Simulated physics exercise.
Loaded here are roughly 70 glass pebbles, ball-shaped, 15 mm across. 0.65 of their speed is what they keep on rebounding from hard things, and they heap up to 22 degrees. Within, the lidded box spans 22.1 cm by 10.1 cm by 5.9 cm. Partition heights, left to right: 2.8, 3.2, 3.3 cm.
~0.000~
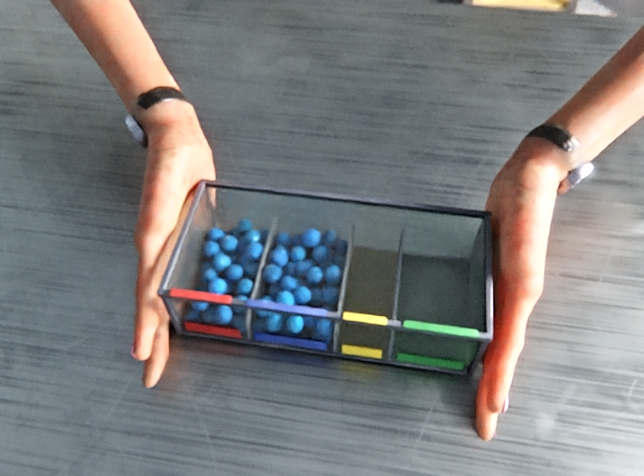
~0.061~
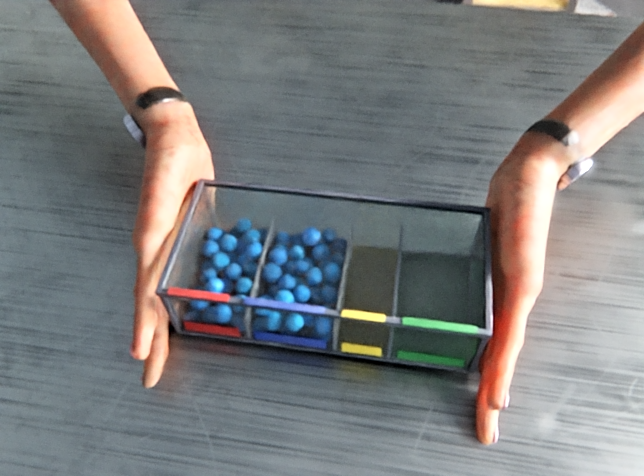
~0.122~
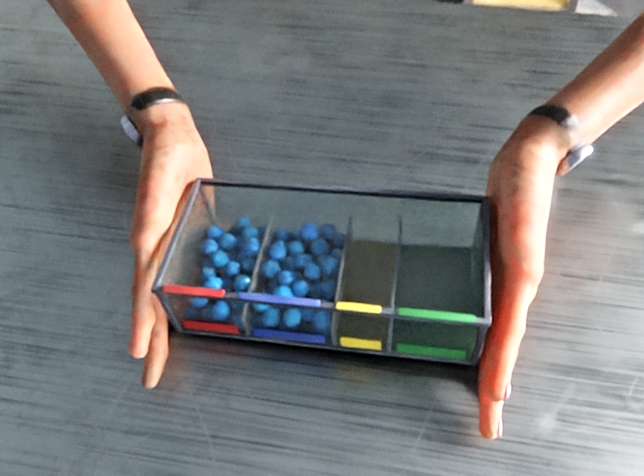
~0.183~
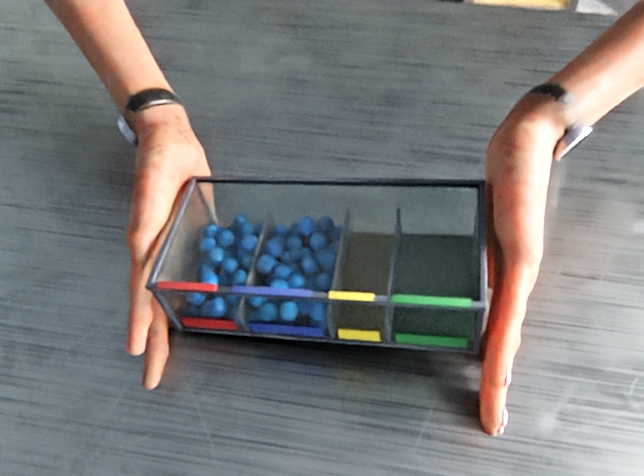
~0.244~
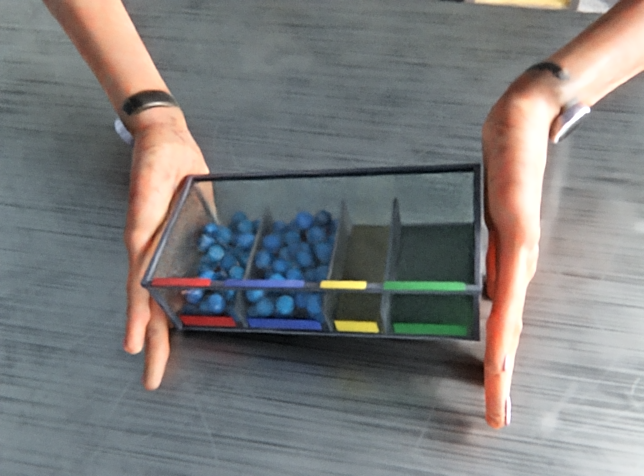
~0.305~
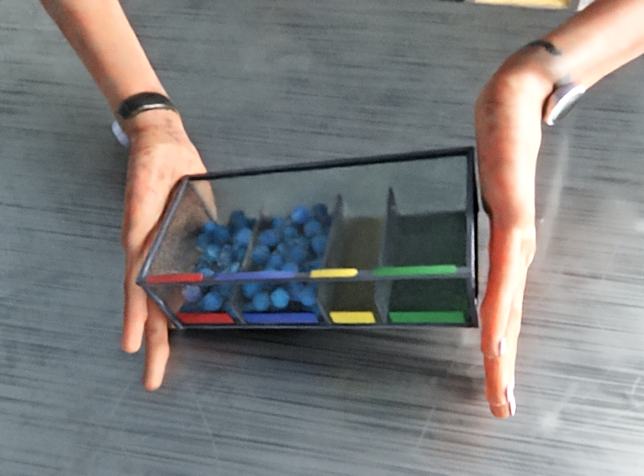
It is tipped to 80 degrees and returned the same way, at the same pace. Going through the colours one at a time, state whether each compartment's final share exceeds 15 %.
Red: Exceeds; blue: Exceeds; green: Does not exceed; yellow: Does not exceed.
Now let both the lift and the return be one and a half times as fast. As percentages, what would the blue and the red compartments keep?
The blue compartment would end with 45 per cent and the red one with 55 per cent.
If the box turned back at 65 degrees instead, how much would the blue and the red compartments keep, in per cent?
With that change you'd see blue at 45 % and red at 55 %.
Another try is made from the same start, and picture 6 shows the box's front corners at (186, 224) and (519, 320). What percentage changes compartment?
I'd say close to 40 in a hundred.
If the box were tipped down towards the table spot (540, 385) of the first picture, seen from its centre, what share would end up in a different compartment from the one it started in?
30 %.
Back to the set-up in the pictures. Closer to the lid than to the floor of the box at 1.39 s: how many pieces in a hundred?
Share: Approx. 10 %.
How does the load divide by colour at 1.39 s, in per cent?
It splits as red 55, blue 45, green 0 and yellow 0 percent.
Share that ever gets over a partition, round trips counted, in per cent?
Estimate: Near 10 %.
Then, at 1.39 s, tilt 80 degrees; red 55 %, blue 45 %.
After 2.11 s, tilt 35 degrees; red 55 %, blue 45 %.
After 2.86 s, tilt 0 degrees; red 55 %, blue 45 %.
At rest (3.4 s), red 55 %, blue 45 %, green 0 %, yellow 0 %.
